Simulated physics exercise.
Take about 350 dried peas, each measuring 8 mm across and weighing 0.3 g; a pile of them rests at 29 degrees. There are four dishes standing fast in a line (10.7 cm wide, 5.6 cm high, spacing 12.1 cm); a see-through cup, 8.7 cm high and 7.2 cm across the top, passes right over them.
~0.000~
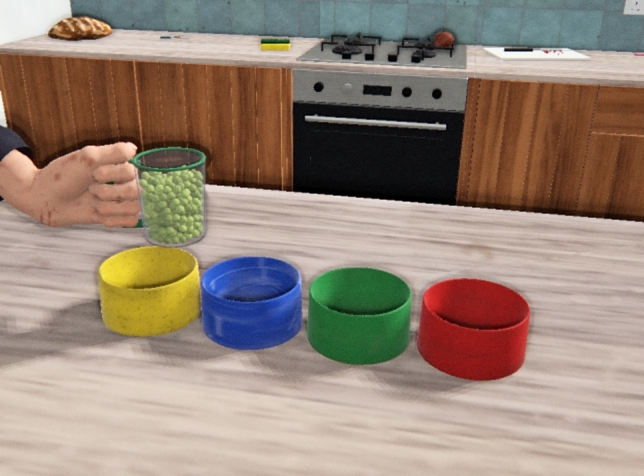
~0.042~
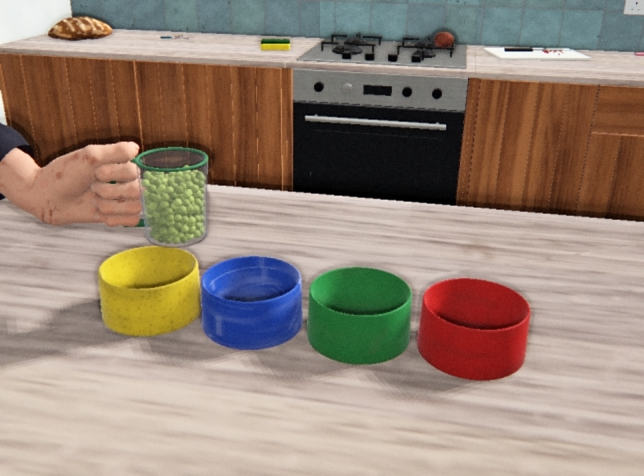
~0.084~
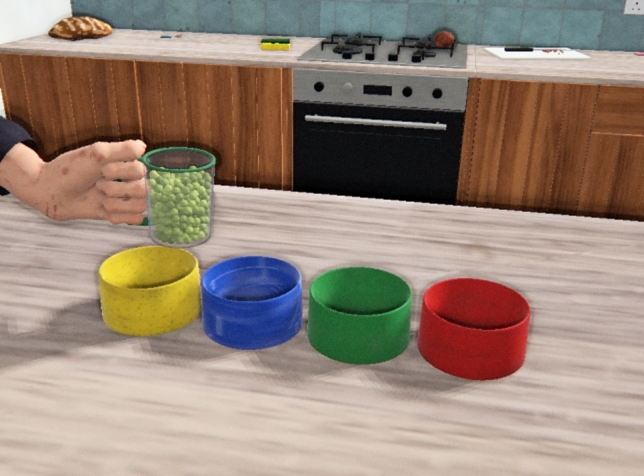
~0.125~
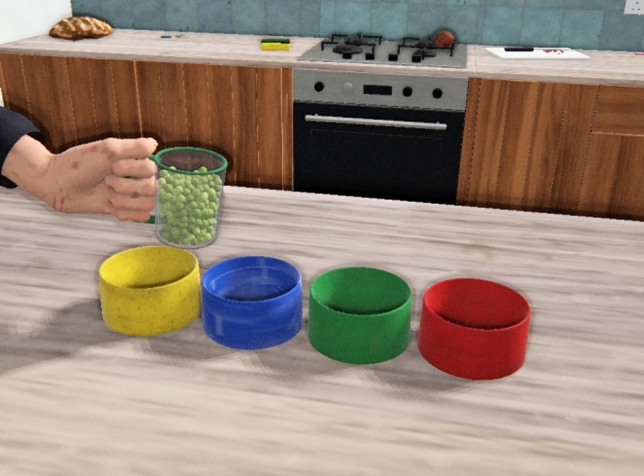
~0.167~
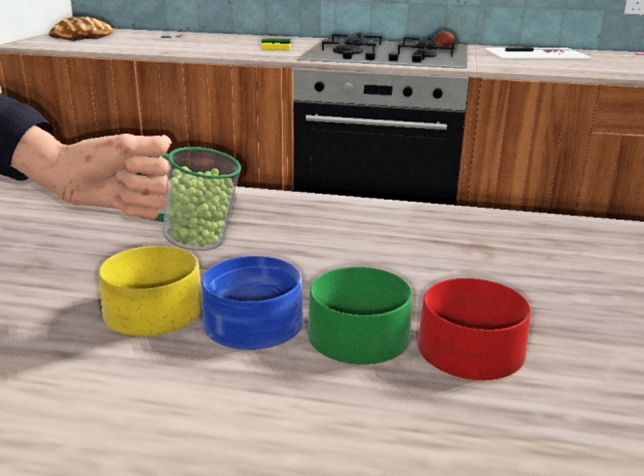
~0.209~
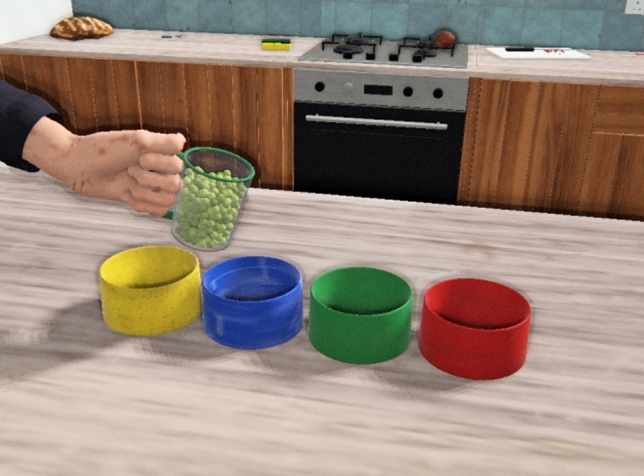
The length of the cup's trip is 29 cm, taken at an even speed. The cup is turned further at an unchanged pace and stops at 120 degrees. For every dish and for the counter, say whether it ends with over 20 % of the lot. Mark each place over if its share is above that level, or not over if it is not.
Red dish: Over, blue dish: Not over, green dish: Not over, yellow dish: Not over, counter: Not over.
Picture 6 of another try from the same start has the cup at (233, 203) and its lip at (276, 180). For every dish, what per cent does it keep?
The red dish keeps 90, the blue dish 0, the green dish 0 and the yellow dish 0.
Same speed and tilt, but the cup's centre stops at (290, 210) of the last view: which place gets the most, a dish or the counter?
Most of it ends up at green.
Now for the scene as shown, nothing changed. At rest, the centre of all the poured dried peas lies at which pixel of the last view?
Look around (483, 332) in the last picture.
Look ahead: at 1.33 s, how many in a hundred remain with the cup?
About 0 percent of the load.
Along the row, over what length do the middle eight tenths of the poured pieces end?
Some 6 centimetres.
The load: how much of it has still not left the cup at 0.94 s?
About 95 %.
After 0.65 s, tilt 67 degrees; cup holds 100 %.
After 0.94 s, tilt 99 degrees; cup holds 95 %, red 5 %.
Then, at 1.33 s, tilt 120 degrees; cup holds 0 %, red 95 %.
At rest (1.8 s), red 100 %, blue 0 %, green 0 %, yellow 0 %, counter 0 %.
